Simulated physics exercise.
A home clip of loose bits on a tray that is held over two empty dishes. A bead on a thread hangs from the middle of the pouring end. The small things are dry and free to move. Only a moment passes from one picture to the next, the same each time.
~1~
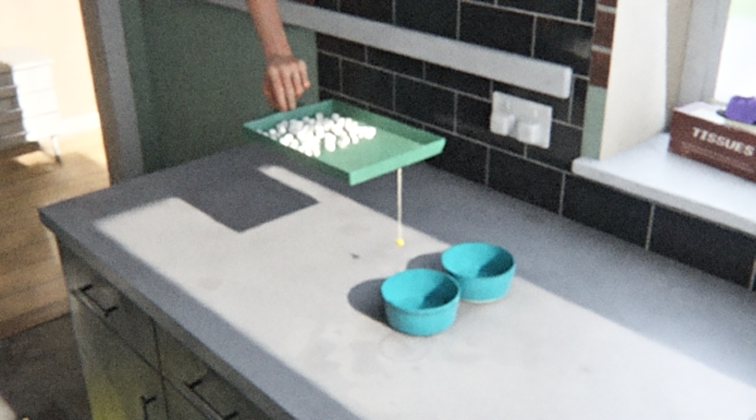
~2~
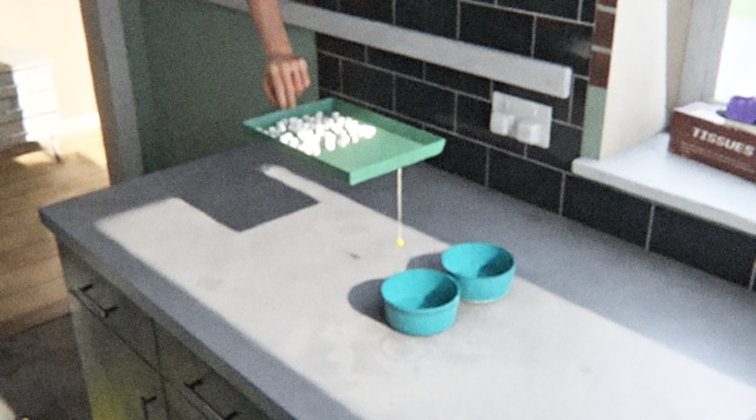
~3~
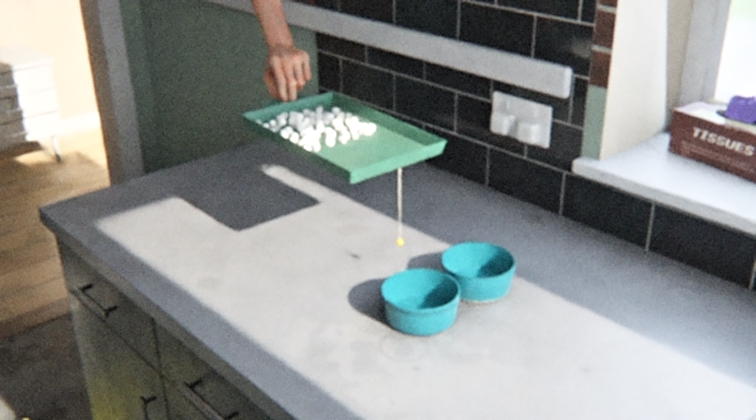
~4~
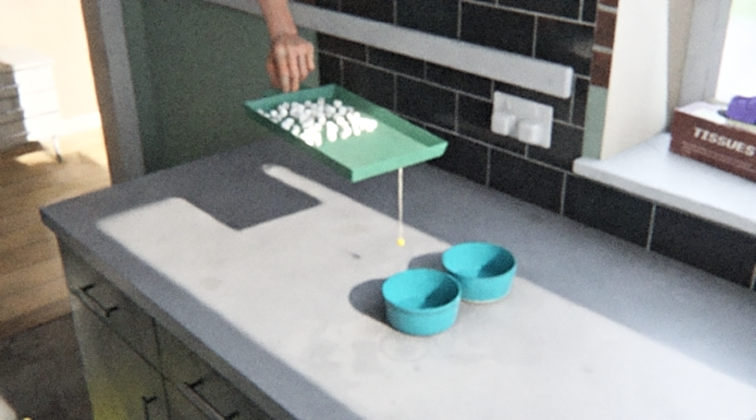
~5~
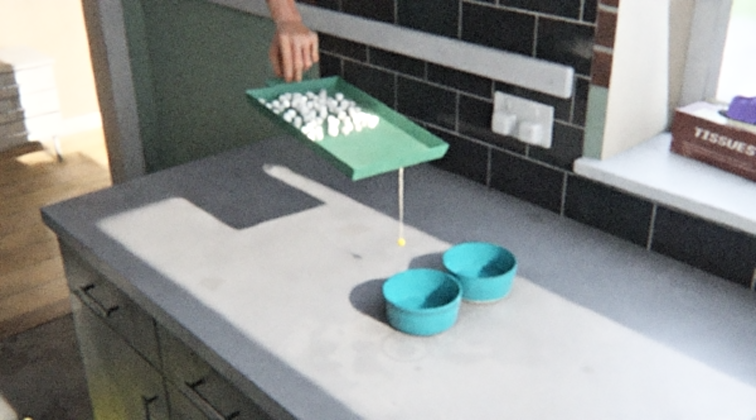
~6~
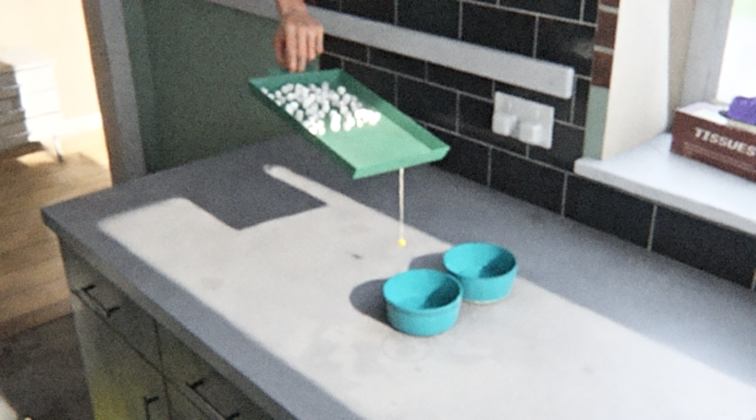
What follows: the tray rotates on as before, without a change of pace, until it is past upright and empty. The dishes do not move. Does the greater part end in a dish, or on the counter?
The two hold less than half of the load.
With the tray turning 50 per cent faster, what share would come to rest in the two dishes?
Close to 40 per cent.
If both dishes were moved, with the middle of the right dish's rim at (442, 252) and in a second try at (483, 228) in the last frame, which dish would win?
First the dish on the right, then left.
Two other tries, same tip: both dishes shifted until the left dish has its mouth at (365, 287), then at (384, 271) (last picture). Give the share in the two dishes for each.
Near 20 % and 70 %.
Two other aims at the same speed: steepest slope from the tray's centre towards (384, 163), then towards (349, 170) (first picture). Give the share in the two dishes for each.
Roughly 50 per cent, and 10 per cent.
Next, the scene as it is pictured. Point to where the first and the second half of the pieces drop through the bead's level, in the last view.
First near (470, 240), later near (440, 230).
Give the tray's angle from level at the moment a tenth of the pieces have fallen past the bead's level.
Near 70 degrees.
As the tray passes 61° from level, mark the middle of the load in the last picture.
Roughly at (429, 154).
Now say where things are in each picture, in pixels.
In the first frame, corners of the pouring end (351, 171) and (441, 139), level; middle of the load (319, 130), sugar cubes; left dish (448, 316); right dish (506, 284); bead on its thread (399, 243).
In the second frame, corners of the pouring end (351, 171) and (441, 139), level; middle of the load (319, 129).
In the third frame, corners of the pouring end (352, 170) and (442, 140), tipped barely, lowest at the right corner; middle of the load (319, 124).
In the fourth frame, corners of the pouring end (353, 168) and (443, 142), tipped a little, lowest at the right corner; middle of the load (321, 117).
In the fifth frame, corners of the pouring end (355, 167) and (444, 144), tipped a little, lowest at the right corner; middle of the load (323, 110).
In the sixth frame, corners of the pouring end (357, 166) and (445, 146), tipped clearly, lowest at the right corner; middle of the load (325, 103); left dish (450, 316); right dish (508, 285).
Just after the last frame, tray tipped steeply; the larger part on the tray; roughly a quarter in the air.
A moment on, tray tipped right over; roughly a third on the tray; roughly a third in the right dish; roughly a quarter outside both; just a few in the air.
Further on, tray tipped past a quarter turn; roughly a third in the right dish; roughly two thirds outside both.
When it is over, tray tipped past a quarter turn; not one in the left dish; roughly a third in the right dish; roughly two thirds outside both.
